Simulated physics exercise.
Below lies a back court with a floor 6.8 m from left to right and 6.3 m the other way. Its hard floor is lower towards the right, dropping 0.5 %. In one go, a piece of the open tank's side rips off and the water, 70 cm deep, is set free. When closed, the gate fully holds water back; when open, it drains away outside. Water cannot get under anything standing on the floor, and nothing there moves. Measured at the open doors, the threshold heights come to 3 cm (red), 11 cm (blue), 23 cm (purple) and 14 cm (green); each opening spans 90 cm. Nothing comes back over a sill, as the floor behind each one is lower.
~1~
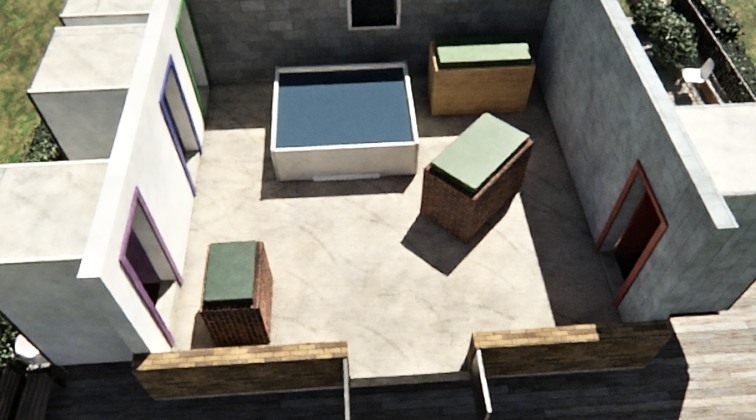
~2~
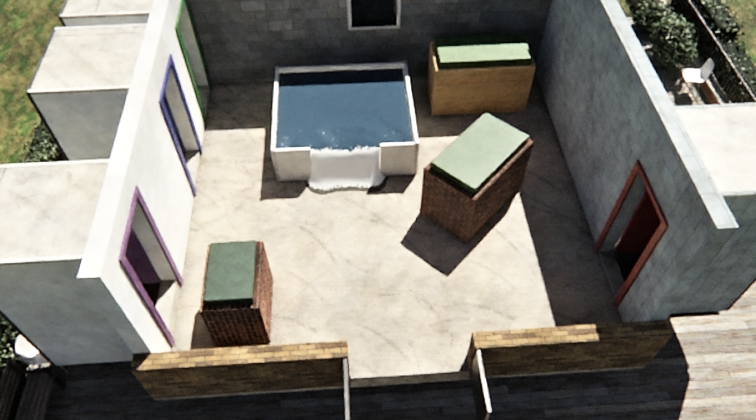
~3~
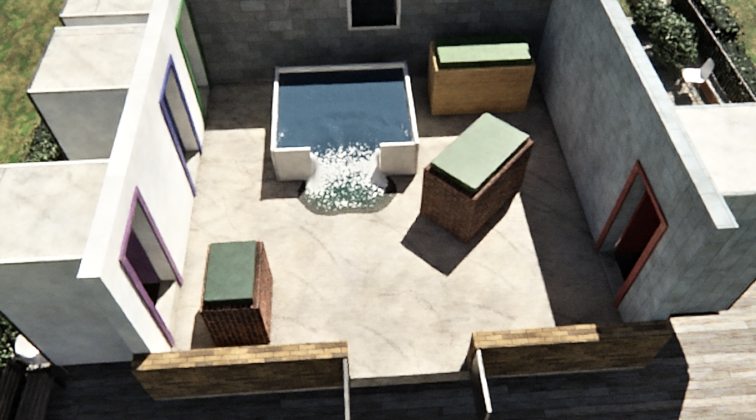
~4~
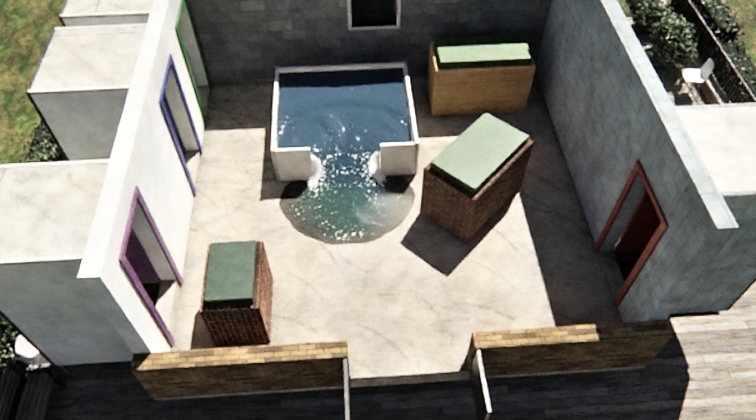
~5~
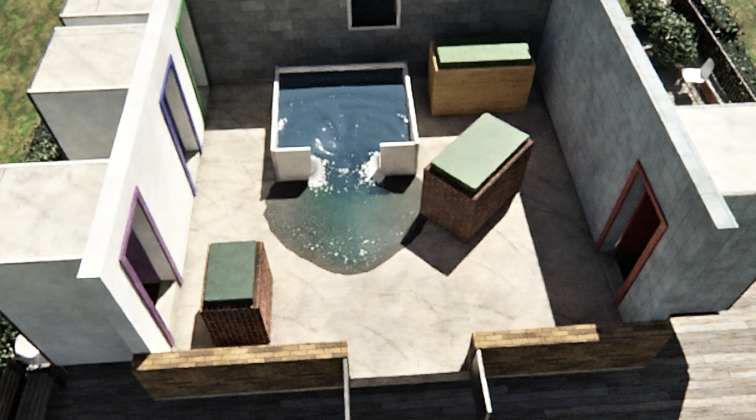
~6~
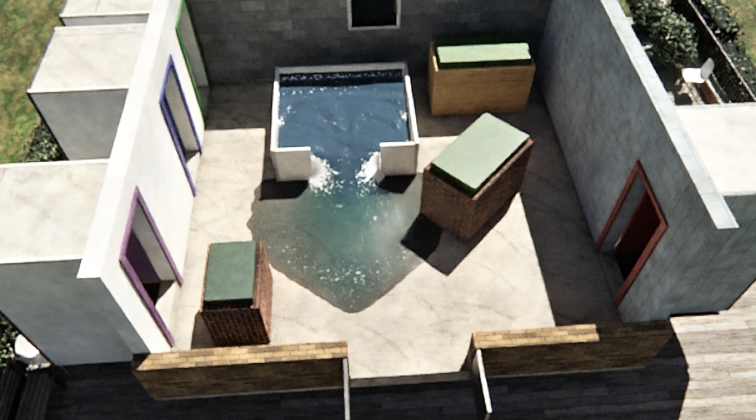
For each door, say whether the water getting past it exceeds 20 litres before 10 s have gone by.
By that time: The red door exceeds 20 litres; the blue door stays at or below 20 litres; the purple door stays at or below 20 litres; the green door stays at or below 20 litres.
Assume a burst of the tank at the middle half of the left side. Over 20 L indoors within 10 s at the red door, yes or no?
Against the limit, red exceeds it.
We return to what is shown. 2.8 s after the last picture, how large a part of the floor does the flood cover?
Close to 55 in a hundred.
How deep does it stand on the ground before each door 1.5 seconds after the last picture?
Red 0 cm, blue 0 cm, purple 15 cm, green 0 cm.
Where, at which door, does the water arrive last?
I'd say the green one.
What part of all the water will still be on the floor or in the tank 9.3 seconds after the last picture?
Close to 64 in a hundred remains.
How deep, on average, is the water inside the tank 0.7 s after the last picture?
Mean depth: About 49 cm.
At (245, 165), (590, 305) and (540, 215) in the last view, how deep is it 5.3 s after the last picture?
Spot one 3 cm, spot two 10 cm, spot three 3 cm.
Then, 0.7 s after the last picture water covers 35 % of the floor and is deepest (40 cm) near (348, 182); red door not reached, blue door not reached, purple door not reached, green door not reached.
Then, 1.5 s after the last picture water covers 45 % of the floor and is deepest (34 cm) near (270, 367); red door not reached, blue door not reached, purple door 15 cm at the sill, 0 L in, green door not reached.
Then, 2.8 s after the last picture water covers 55 % of the floor and is deepest (25 cm) near (348, 182); red door 8 cm at the sill, 1 L in, blue door 3 cm at the sill, 0 L in, purple door 18 cm at the sill, 0 L in, green door not reached.
Then, 5.3 s after the last picture water covers 85 % of the floor and is deepest (16 cm) near (626, 345); red door 9 cm at the sill, 33 L in, blue door 3 cm at the sill, 0 L in, purple door 11 cm at the sill, 0 L in, green door 3 cm at the sill, 0 L in.
Then, 9.3 s after the last picture water covers 95 % of the floor and is deepest (12 cm) near (614, 345); red door 8 cm at the sill, 99 L in, blue door 3 cm at the sill, 0 L in, purple door 6 cm at the sill, 0 L in, green door 6 cm at the sill, 0 L in.
